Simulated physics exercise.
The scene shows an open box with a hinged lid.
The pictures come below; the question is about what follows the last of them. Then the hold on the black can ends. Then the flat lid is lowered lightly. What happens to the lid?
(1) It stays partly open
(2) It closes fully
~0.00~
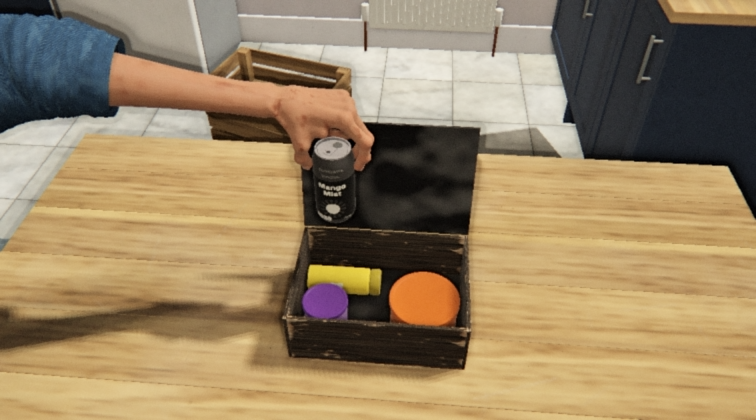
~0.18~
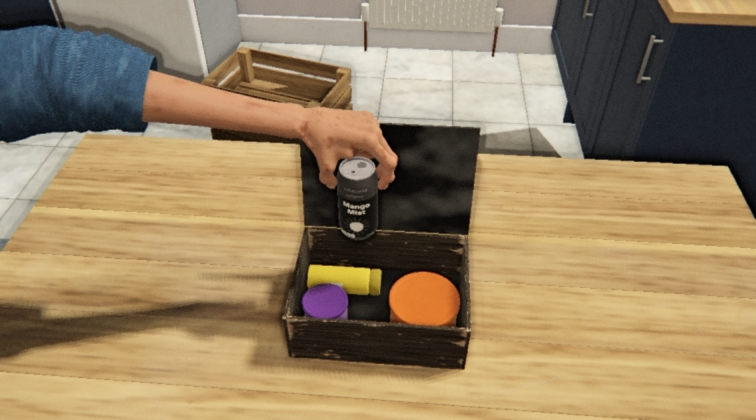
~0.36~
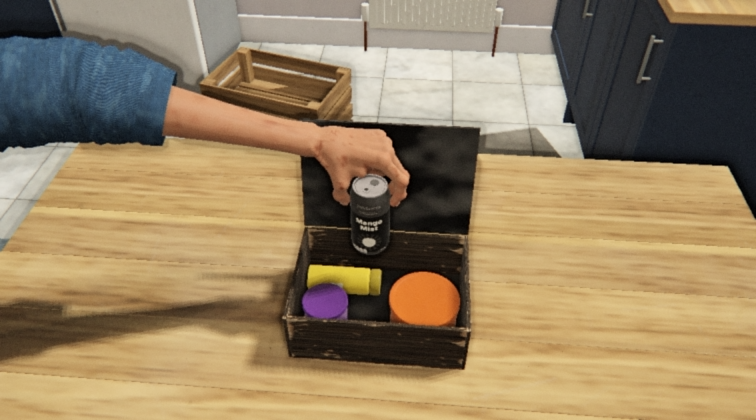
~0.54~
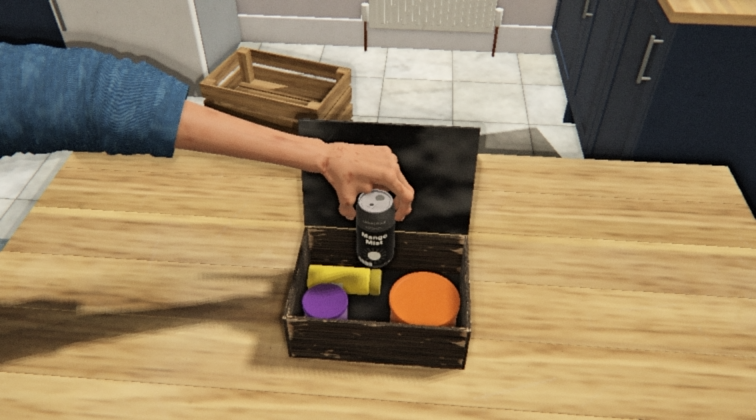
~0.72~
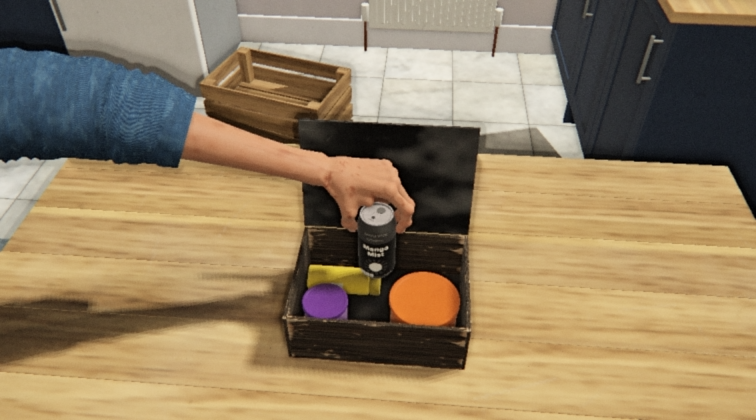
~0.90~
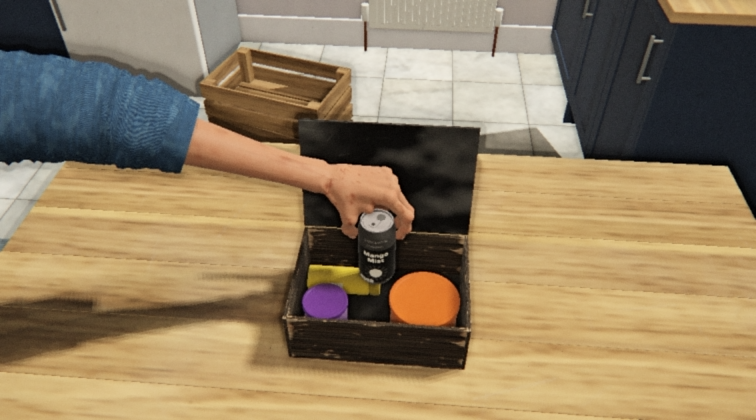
2, it closes fully.
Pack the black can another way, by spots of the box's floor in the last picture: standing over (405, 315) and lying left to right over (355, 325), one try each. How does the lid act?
The first attempt leaves the lid partly open, while the second leaves it fully closed.
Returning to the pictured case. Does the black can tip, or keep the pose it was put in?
Simply put, the black can gets tilted.
By 1.40 s, black can on its side near (370, 308); yellow shaker moved a little.
By 2.40 s, lid 65° above the rim; black can on its side near (366, 309); yellow shaker moved a little.
By 2.90 s, lid 23° above the rim; black can on its side near (366, 309); yellow shaker moved a little.
When it is over (3.6 s), lid shut; lying over in the box, black can; the other 3 as before. End places, in pixels of the last picture, black can near (366, 309).
